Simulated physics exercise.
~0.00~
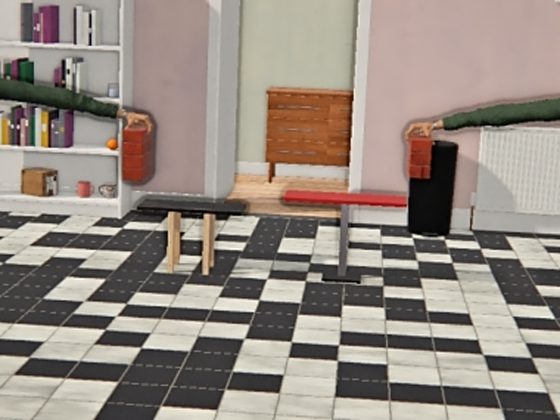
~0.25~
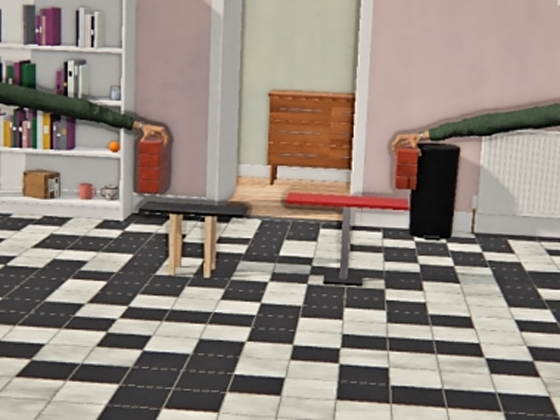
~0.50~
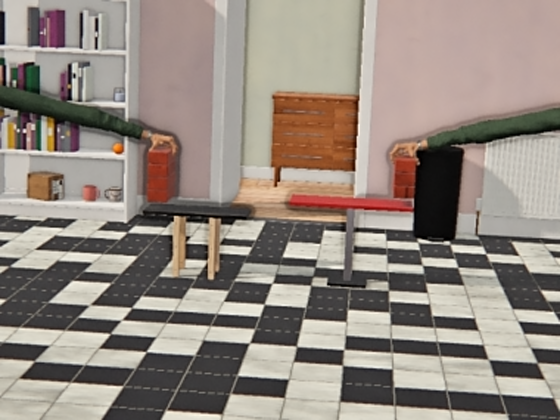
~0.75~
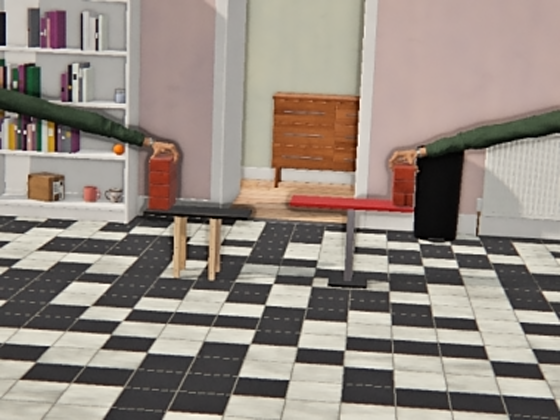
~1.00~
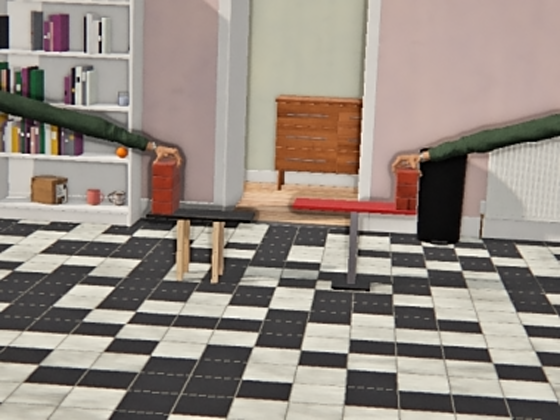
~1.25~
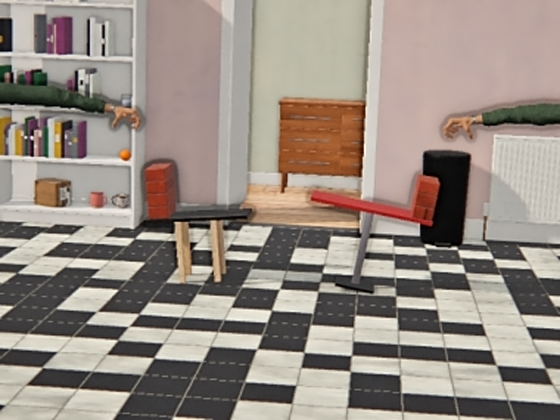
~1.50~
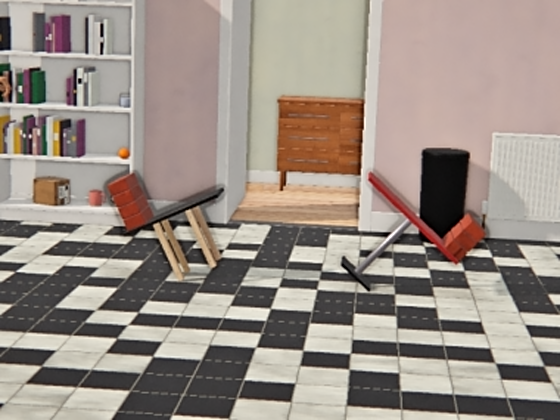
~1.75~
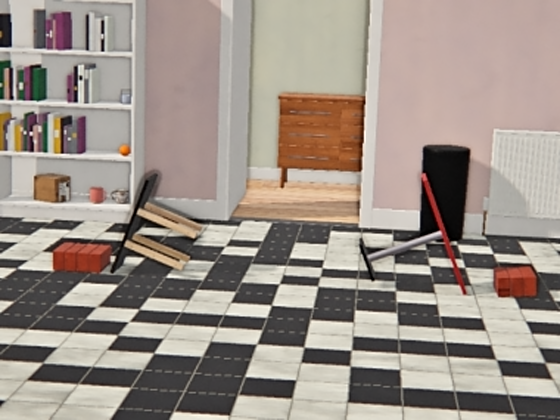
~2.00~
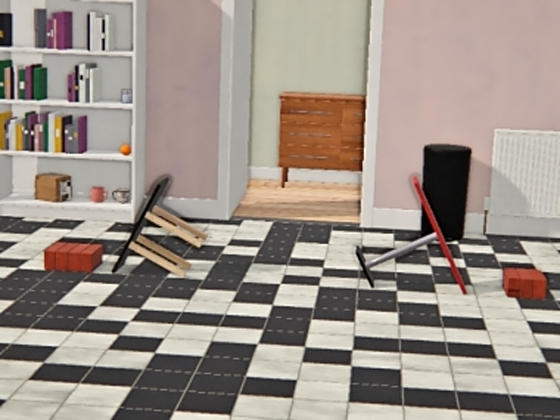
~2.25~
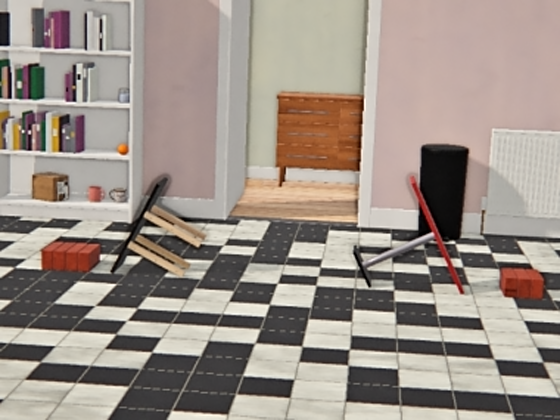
Two green-sleeved arms reach in from opposite sides of a room with a black and white tiled floor, each holding a stack of red bricks. The slightly swaying view faces a small black table with pale wooden legs on the left and a red-topped stand on the right, with a bookshelf, doorway and wooden drawers behind. The hands lower the bricks onto the outer ends of the tops, then let go and draw back. Both supports tip outward, and the bricks slide off to the floor. The table and stand end toppled, with bricks lying beside each.
